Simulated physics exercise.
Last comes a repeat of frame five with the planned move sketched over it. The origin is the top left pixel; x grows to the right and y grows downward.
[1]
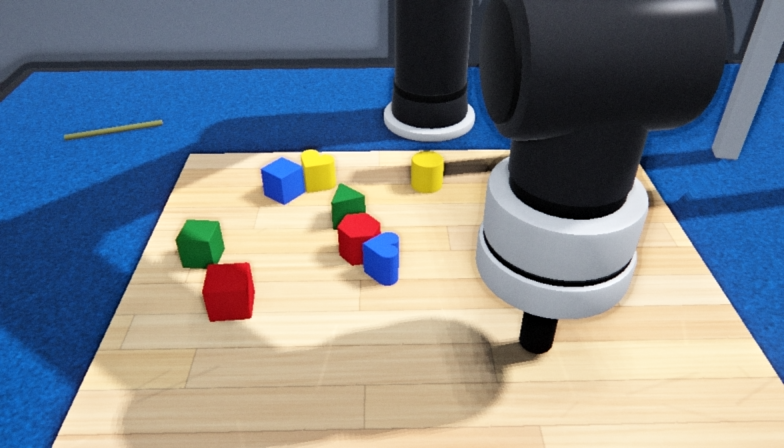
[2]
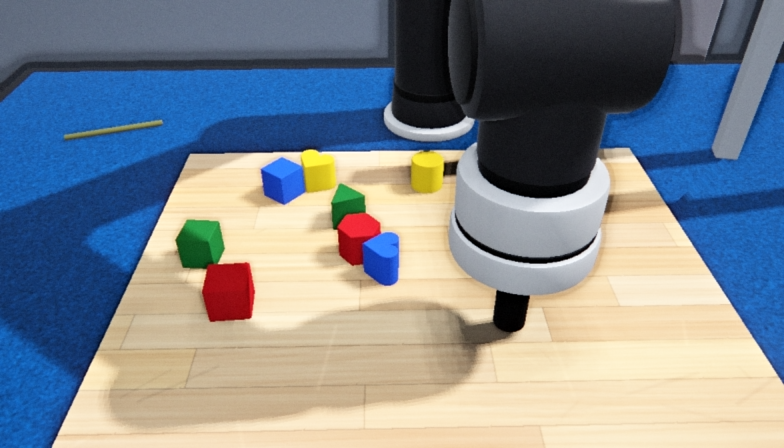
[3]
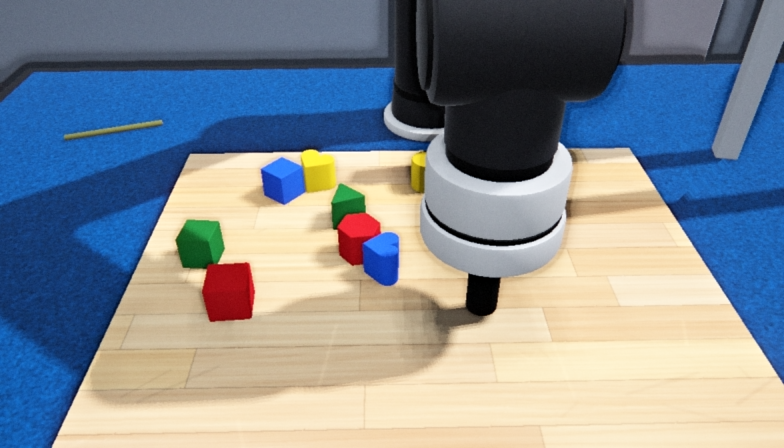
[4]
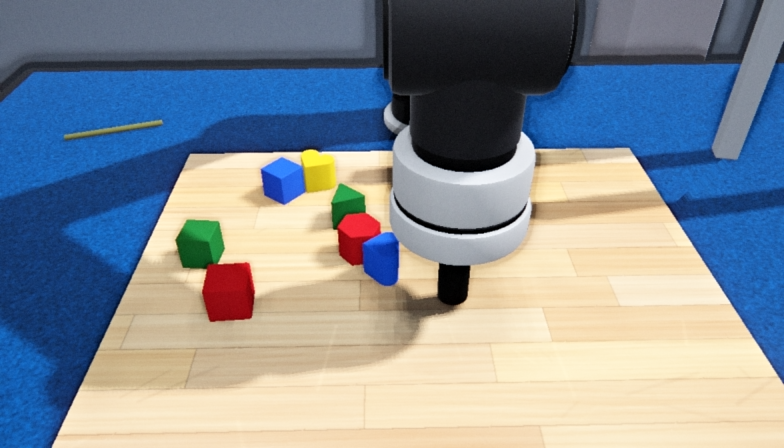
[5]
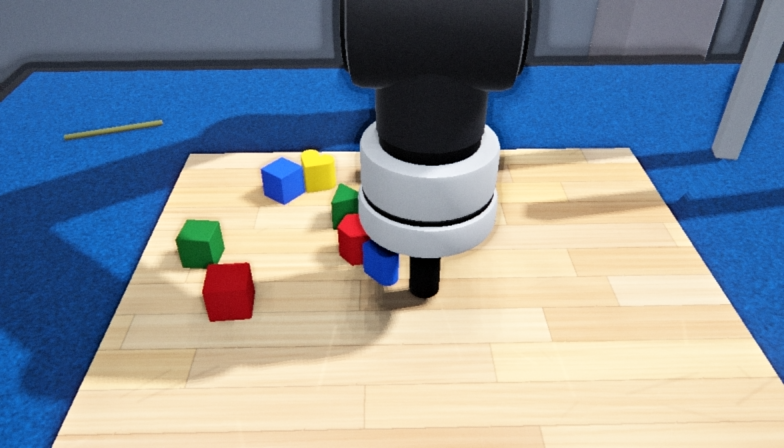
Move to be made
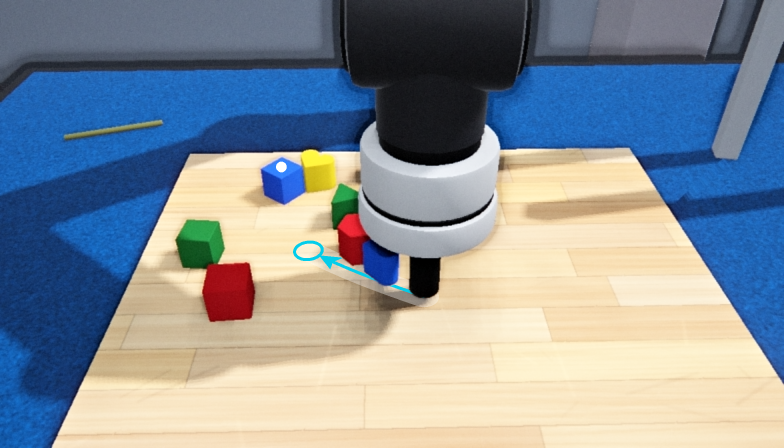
A black and white robot arm glides left over a wooden board toward colored blocks.
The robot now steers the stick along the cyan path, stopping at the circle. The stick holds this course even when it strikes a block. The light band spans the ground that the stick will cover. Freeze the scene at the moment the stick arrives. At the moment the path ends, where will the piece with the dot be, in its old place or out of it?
It keeps its position.
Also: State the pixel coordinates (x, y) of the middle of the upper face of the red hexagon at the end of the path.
Top centre: (331, 189).
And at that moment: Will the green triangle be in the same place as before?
No
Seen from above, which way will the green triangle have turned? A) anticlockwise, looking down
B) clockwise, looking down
I'll go with B - clockwise, looking down.
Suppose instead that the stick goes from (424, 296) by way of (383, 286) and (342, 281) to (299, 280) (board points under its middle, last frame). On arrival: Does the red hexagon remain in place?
Answer: No.
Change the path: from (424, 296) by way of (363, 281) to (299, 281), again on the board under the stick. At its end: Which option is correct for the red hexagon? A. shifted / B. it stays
A.
The line goes from (424, 296) by way of (362, 274) to (308, 251); the dot is on the blue square piece.
What follows on the original path. One third of the way, stick (380, 273); red hexagon (351, 214); blue heart-shaped block (368, 233), turned 30° clockwise.
Two thirds of the way, stick (342, 258); green triangle (347, 183), turned 35° clockwise; red hexagon (337, 199), turned 20° clockwise; blue heart-shaped block (338, 219), turned 55° clockwise.
At the end, stick (308, 243); blue square piece unmoved; green triangle (353, 177), turned 60° clockwise; red hexagon (331, 189), turned 50° clockwise; blue heart-shaped block (313, 207), turned 90° clockwise.
